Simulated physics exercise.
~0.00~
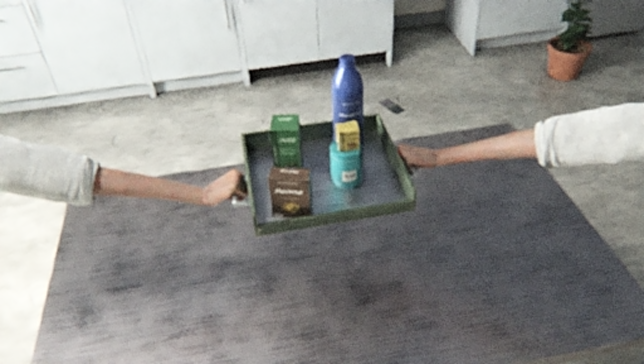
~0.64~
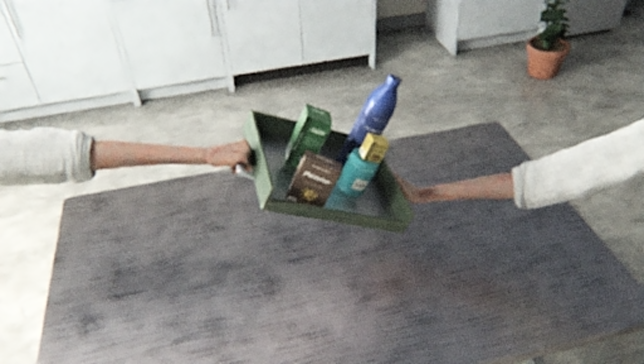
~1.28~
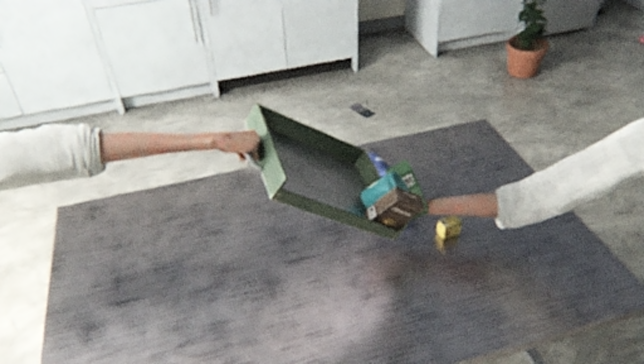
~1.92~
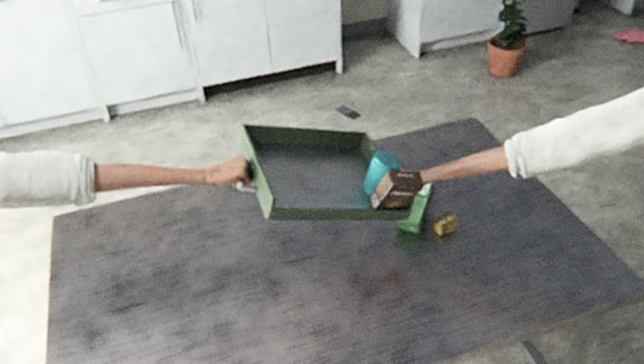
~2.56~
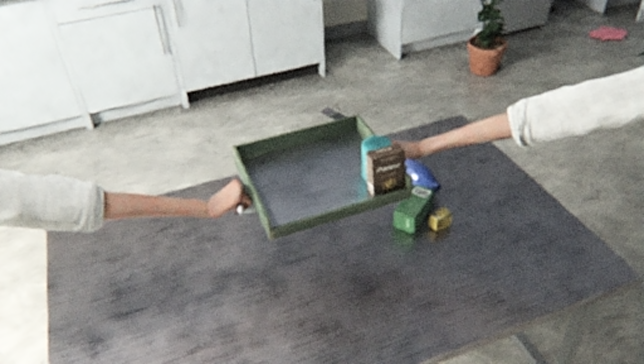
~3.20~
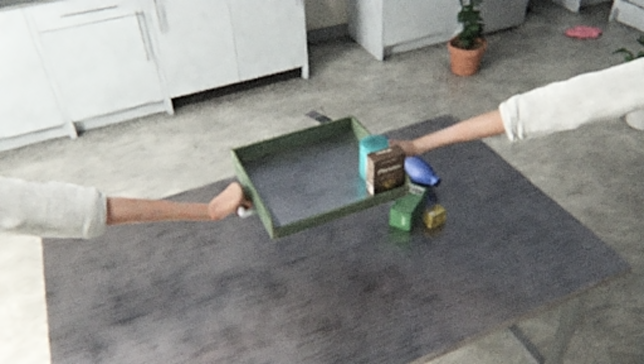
A green open crate, held by a hand on either side above a dark table and seen from above in a room with white cabinets and a potted plant, carries a blue bottle, a green carton, a brown packet, a yellow packet and a turquoise jar. The hands tilt it steeply, right side down, and the items lean and slide right. The yellow packet, blue bottle and green carton tumble out over the low end. The hands level the crate again. The brown packet and turquoise jar stand upright at its right end, while the other three lie on the table.
